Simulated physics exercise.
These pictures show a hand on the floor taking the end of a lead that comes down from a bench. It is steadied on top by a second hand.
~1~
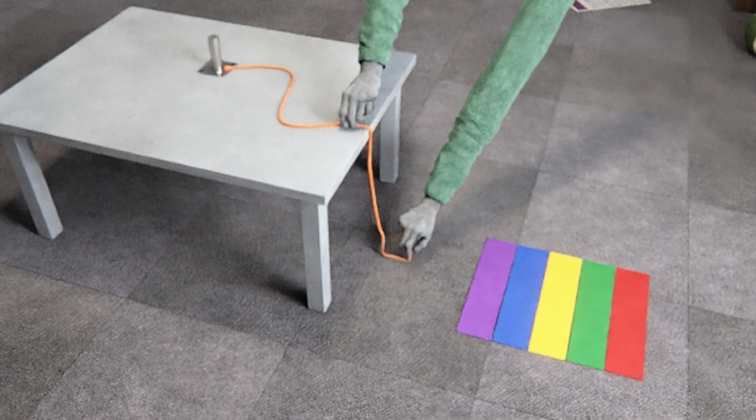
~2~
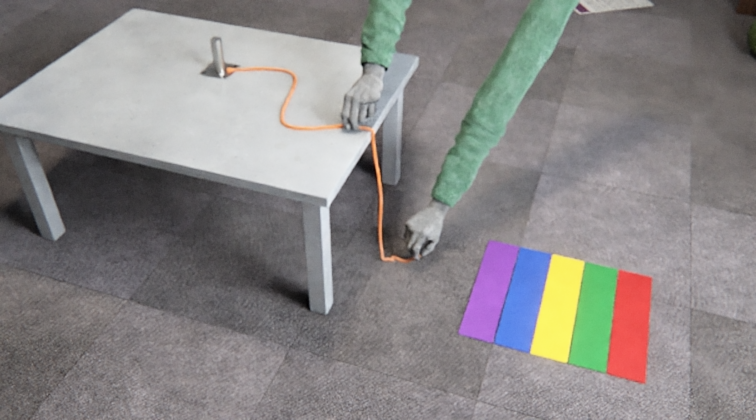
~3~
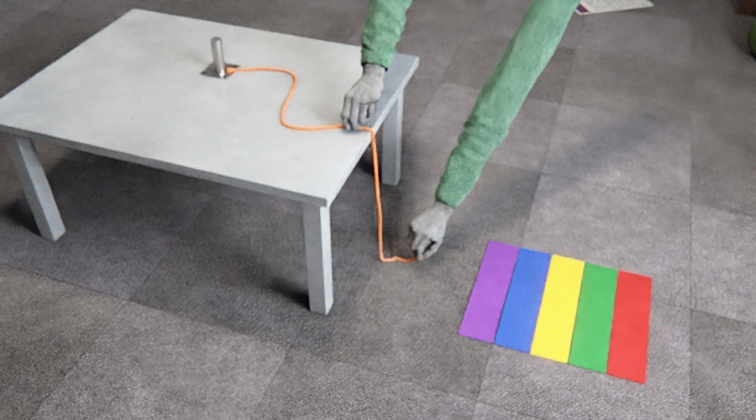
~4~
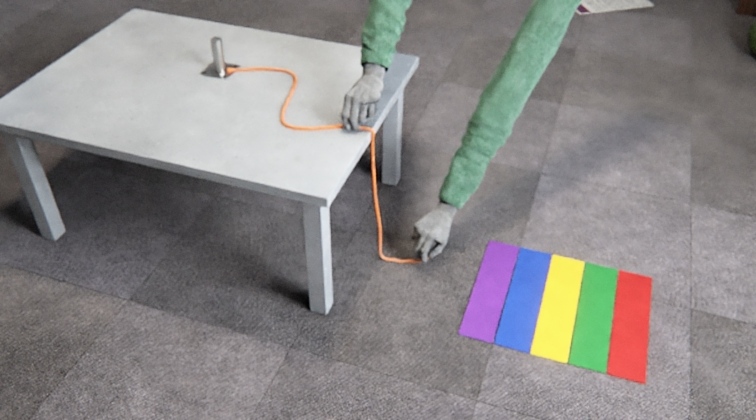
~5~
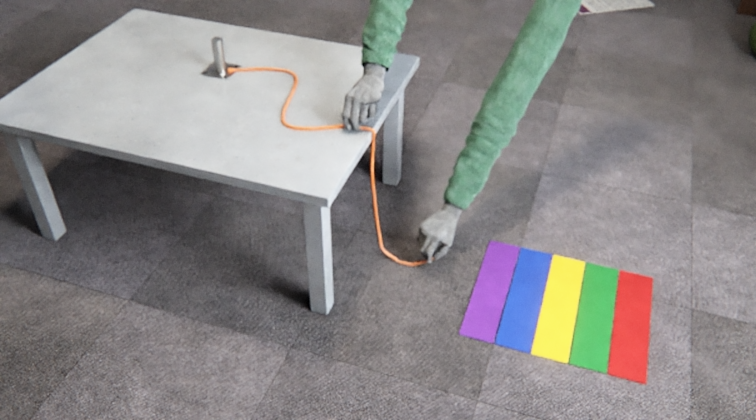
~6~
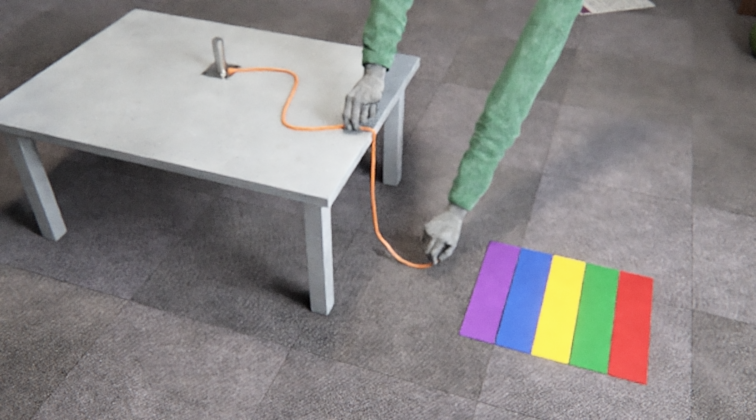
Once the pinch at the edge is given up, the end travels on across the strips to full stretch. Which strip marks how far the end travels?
The green strip.
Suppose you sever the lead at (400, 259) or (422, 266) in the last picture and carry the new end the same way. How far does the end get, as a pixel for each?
In order, around (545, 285) and (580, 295).
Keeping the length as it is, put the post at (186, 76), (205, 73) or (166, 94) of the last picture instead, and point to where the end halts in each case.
The first try gives about (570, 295), the second about (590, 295) and the third about (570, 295).
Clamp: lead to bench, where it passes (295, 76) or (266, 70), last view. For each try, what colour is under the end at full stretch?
Strip per try: Green / green.
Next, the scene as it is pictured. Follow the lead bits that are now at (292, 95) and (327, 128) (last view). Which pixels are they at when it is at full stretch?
About (318, 101), and the other about (402, 143).
Early on, end near (535, 284); over blue.
Midway, end near (579, 295); over yellow.
At the end of the slack, end near (605, 301); over green. Over green.
